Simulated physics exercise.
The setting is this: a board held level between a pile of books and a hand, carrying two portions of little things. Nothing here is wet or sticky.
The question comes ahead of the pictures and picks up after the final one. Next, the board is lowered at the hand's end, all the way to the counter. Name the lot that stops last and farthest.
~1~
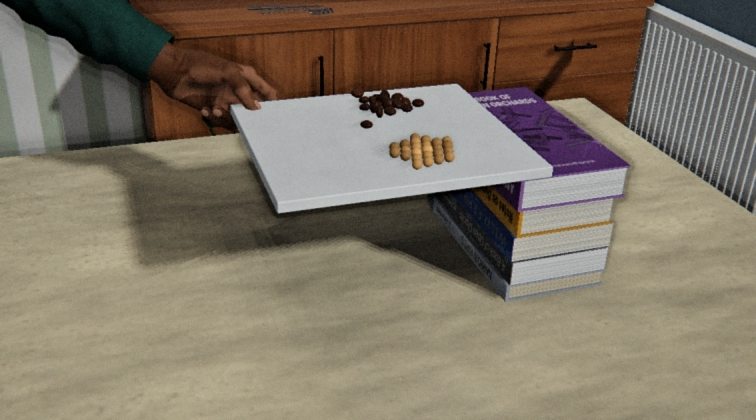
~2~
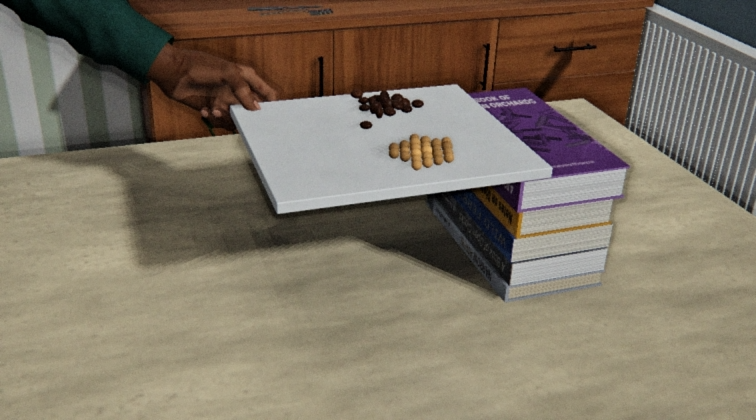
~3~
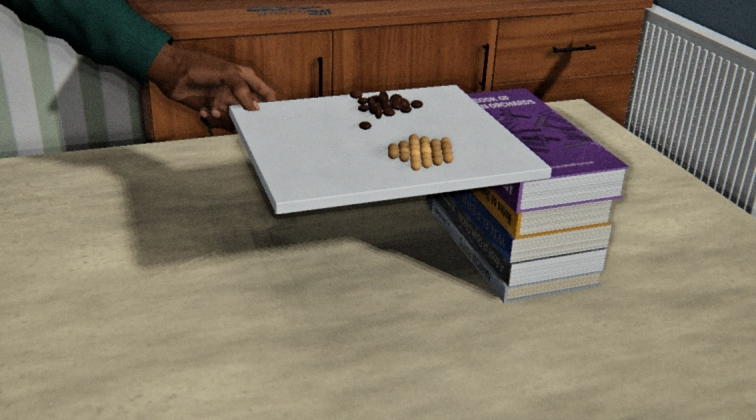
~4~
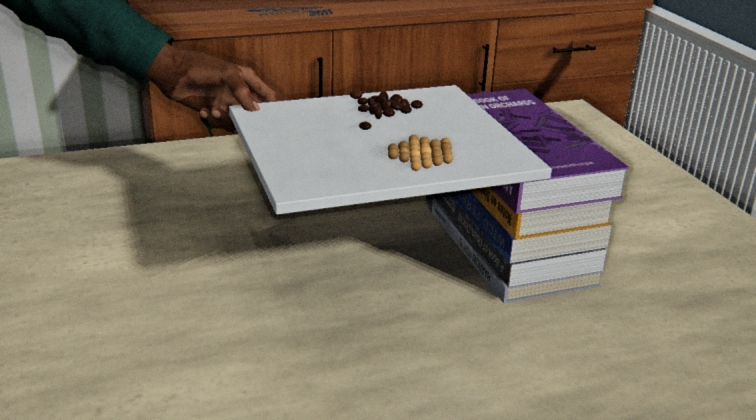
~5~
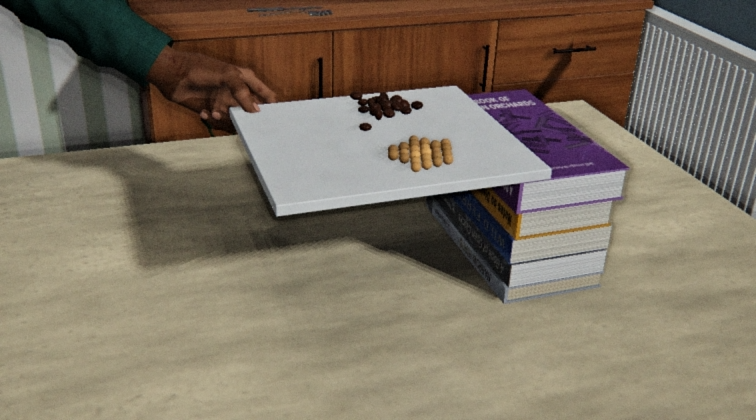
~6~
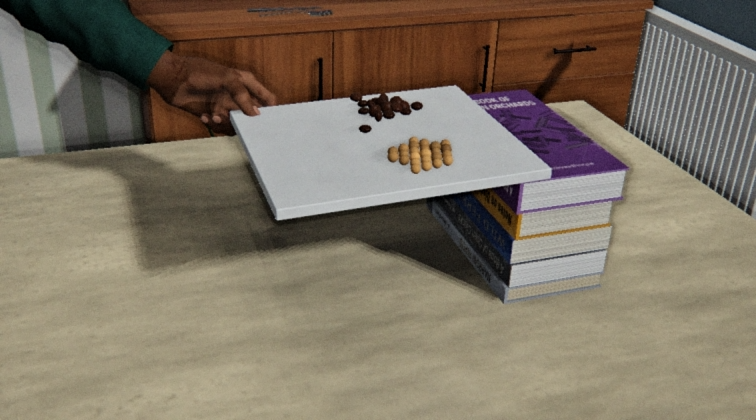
It's the nearer one that ends up farther out.
Then, 0.66 s after the last picture, board sloping at 21°; near lot all still on the board; far lot all still on the board.
Then, 1.24 s after the last picture, board sloping at 37°; near lot mostly up to a board's length out; far lot mostly at the foot of the board.
Then, 1.74 s after the last picture, board resting at 38°; near lot mostly one to two board lengths out, a small part gone off the counter; far lot mostly at the foot of the board.
At rest, board resting at 38°; near lot mostly one to two board lengths out, about a quarter gone off the counter; far lot mostly at the foot of the board; the near lot has gone farther.
